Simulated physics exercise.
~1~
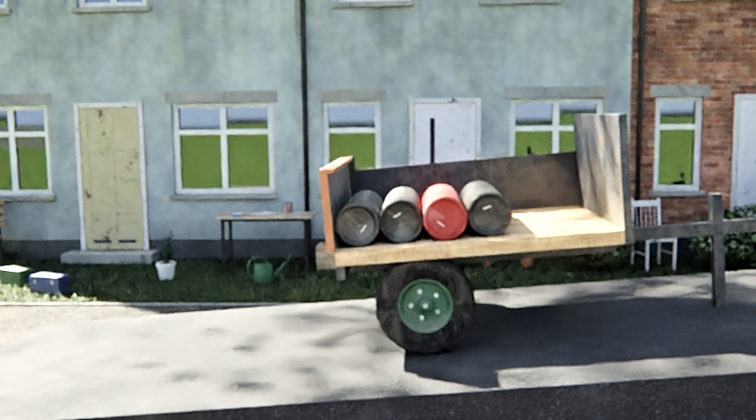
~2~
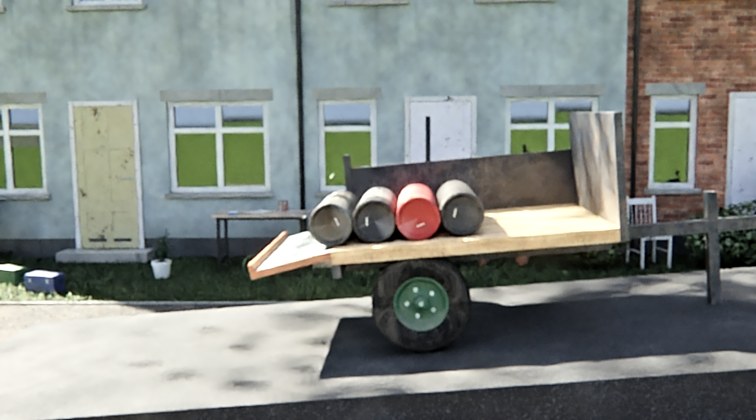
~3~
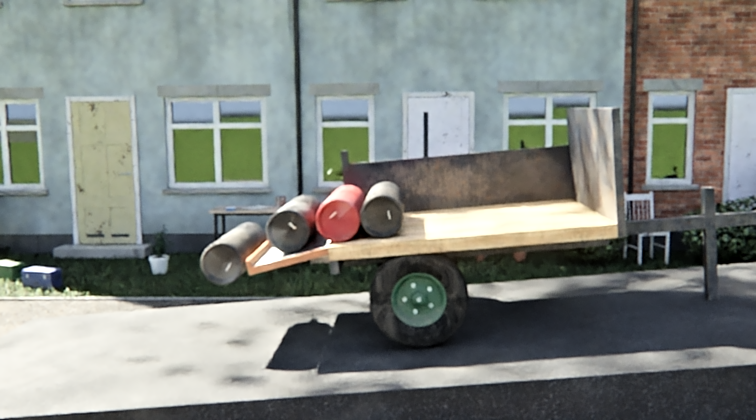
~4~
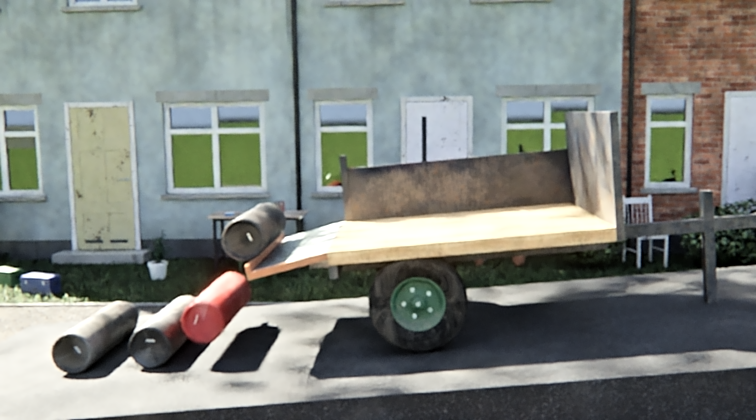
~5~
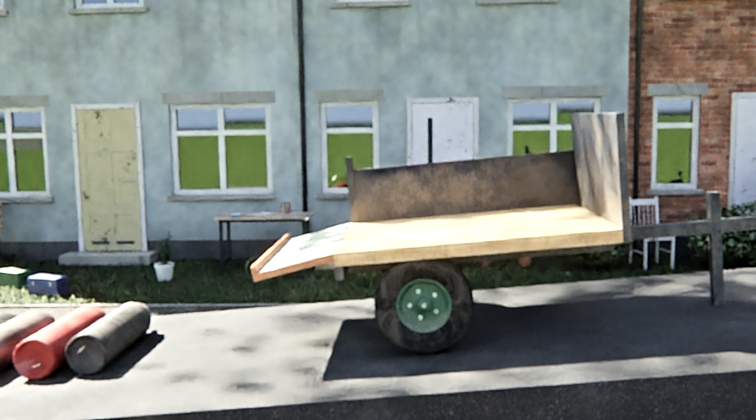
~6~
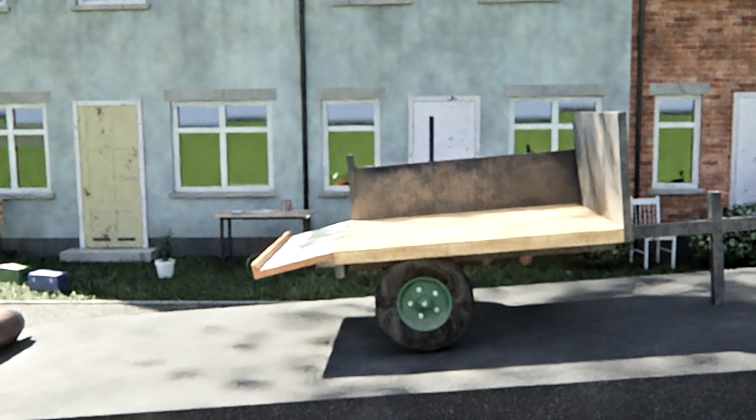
Four cylinders, one of them red, roll left along a trailer's wooden bed as its tailgate drops open, then tumble off the sloping gate onto the road and roll away downhill past a row of houses, leaving the trailer empty and the red one out of view.
